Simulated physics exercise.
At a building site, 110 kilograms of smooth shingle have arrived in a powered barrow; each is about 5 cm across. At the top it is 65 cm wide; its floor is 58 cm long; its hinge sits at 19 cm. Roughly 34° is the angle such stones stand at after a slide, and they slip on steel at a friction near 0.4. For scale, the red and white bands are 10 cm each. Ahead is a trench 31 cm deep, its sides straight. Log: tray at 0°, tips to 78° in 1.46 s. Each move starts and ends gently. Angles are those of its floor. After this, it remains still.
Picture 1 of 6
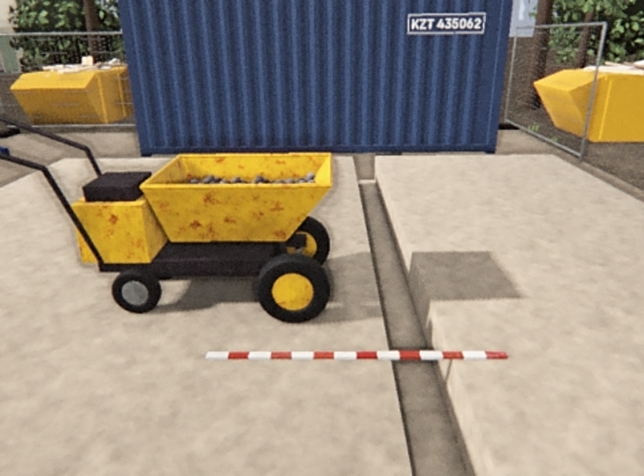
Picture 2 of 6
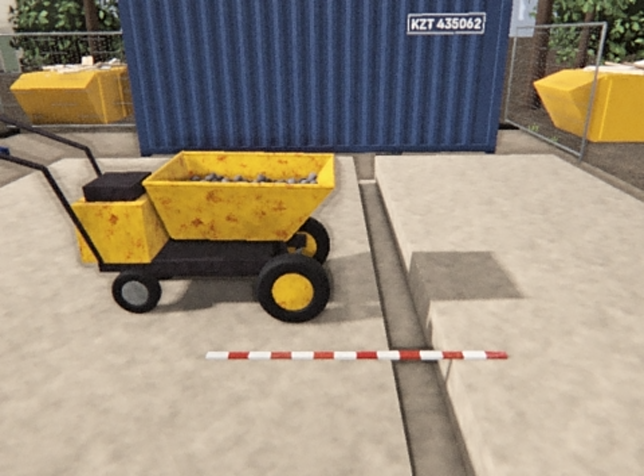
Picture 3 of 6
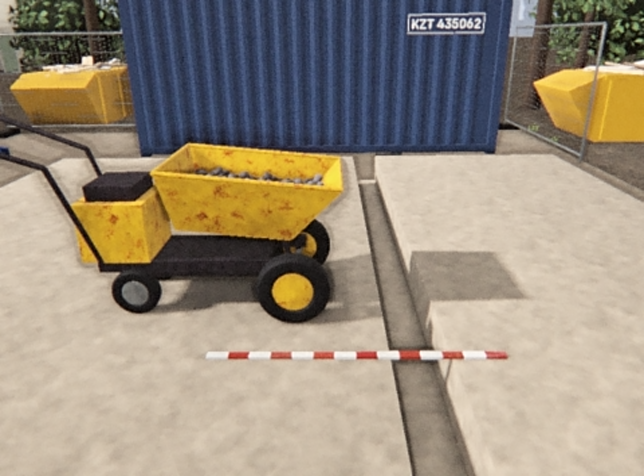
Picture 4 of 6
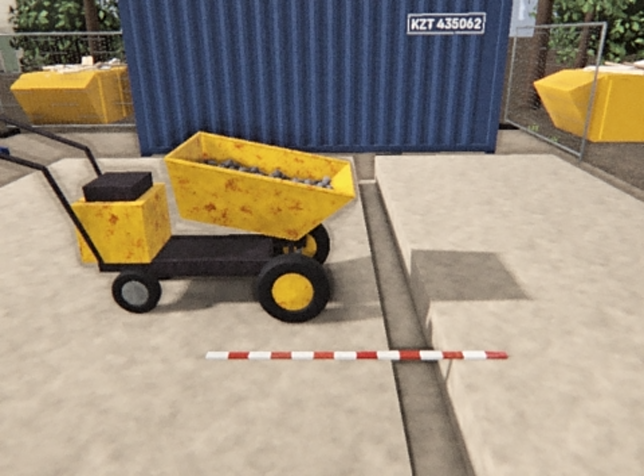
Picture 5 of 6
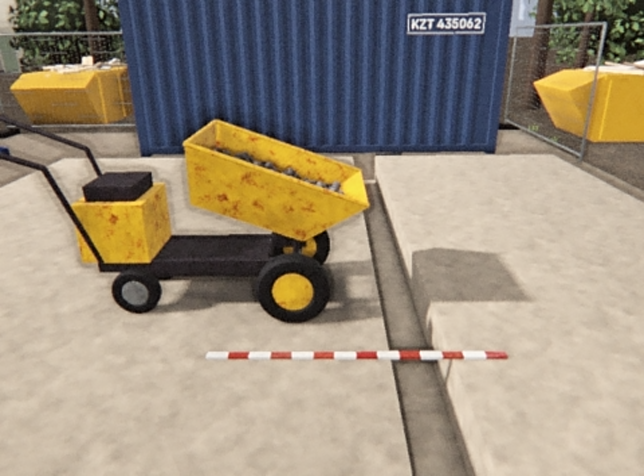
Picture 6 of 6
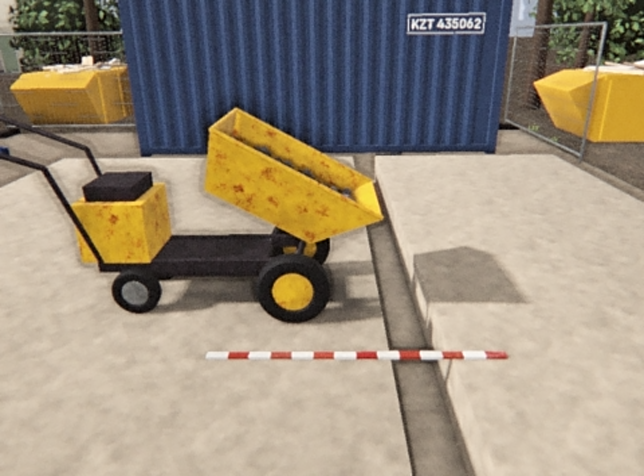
The yellow tray of a small dumper holding grey stones tilts steadily down toward the right.
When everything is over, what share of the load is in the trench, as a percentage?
Close to 51 in a hundred.
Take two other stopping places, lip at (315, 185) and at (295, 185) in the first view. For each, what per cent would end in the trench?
It comes to about 75 and 95 in a hundred.
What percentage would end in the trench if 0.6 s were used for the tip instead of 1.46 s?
It would be near 35 per cent.
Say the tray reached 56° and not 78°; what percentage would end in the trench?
Share in trench: Approx. 45%.
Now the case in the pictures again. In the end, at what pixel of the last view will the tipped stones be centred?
I'd point somewhere around (423, 314).
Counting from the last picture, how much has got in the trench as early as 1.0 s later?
Some 30 per cent.
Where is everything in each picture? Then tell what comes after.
In the first picture, the tray is at 0°, its lip at (331, 186); the top of the load is at (264, 183).
In the second picture, the tray is at 1°, its lip at (334, 187); the top of the load is at (224, 181).
In the third picture, lip at (343, 190), floor tilted 6°, highest stones at (230, 176).
In the fourth picture, the tray is at 12°, its lip at (355, 196); the top of the load is at (217, 168).
In the fifth picture, lip at (368, 206), floor tilted 20°, highest stones at (225, 157).
In the sixth picture, lip at (382, 218), floor tilted 29°, highest stones at (236, 148).
Then, 0.5 s after the last picture the floor is at 66°, 99 % in the tray, 1 % in the trench; the foremost stones are at (419, 265).
Then, 1.0 s after the last picture the floor is at 78°, 27 % in the tray, 31 % in the trench, 42 % past the trench; the foremost stones are at (538, 302).
Then, 1.3 s after the last picture the floor is at 78°, 3 % in the tray, 46 % in the trench, 51 % past the trench; the foremost stones are at (593, 285).
Then, 3.3 s after the last picture the floor is at 78°, 0 % in the tray, 51 % in the trench, 49 % past the trench; the foremost stones are at (629, 284).
